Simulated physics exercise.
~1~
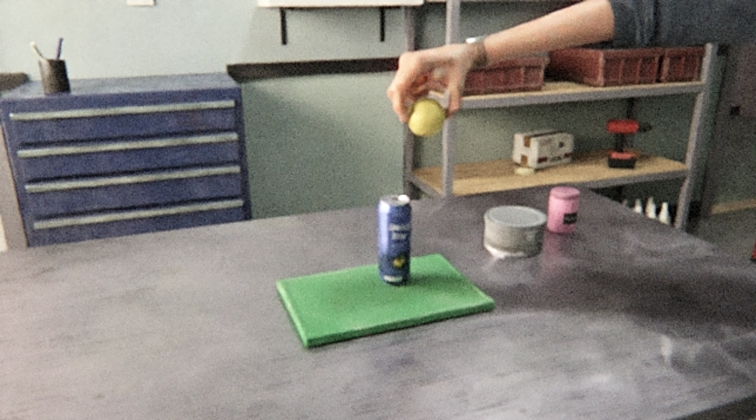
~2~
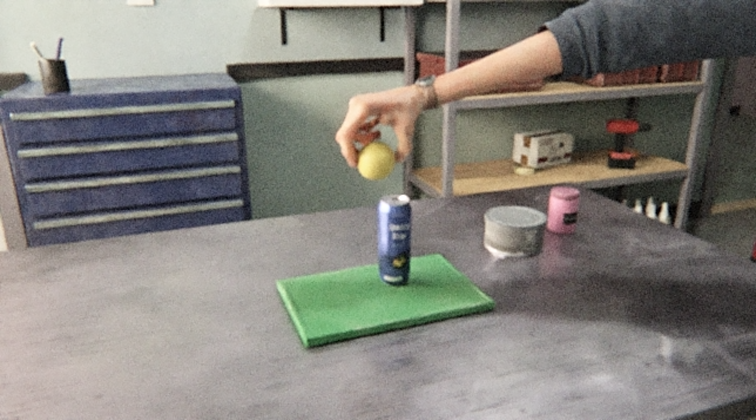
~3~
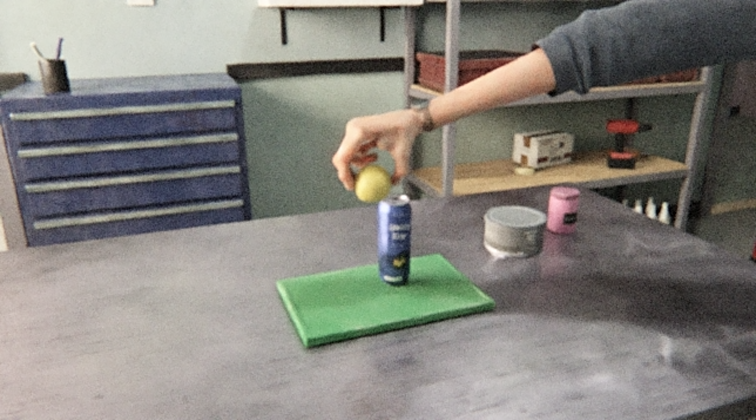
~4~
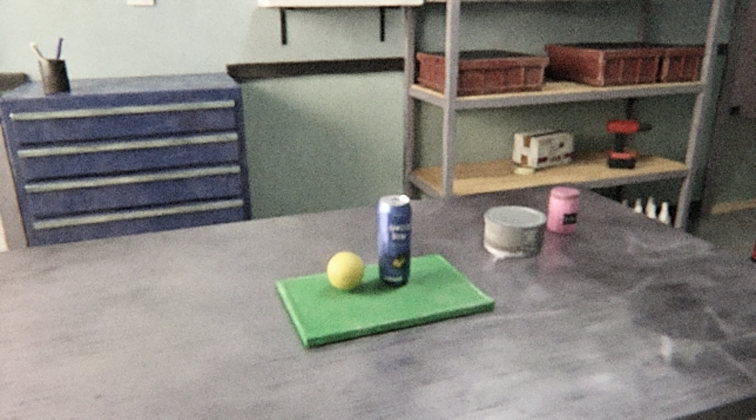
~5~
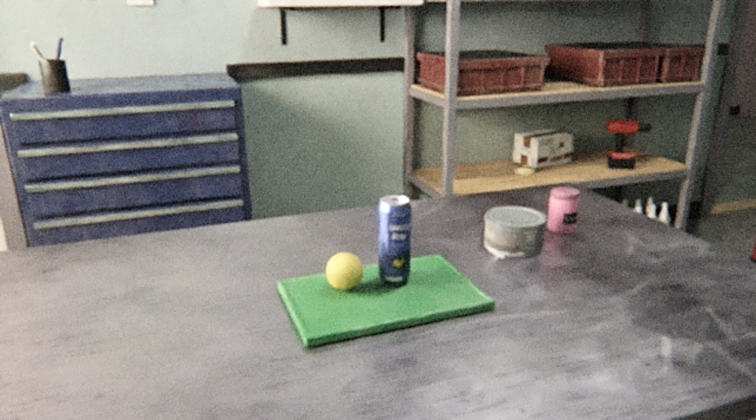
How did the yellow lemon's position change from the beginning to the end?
At the start it was held in a hand up in the air above the blue can, a little to the right. By the end it was resting on the green tray, just left of the can.
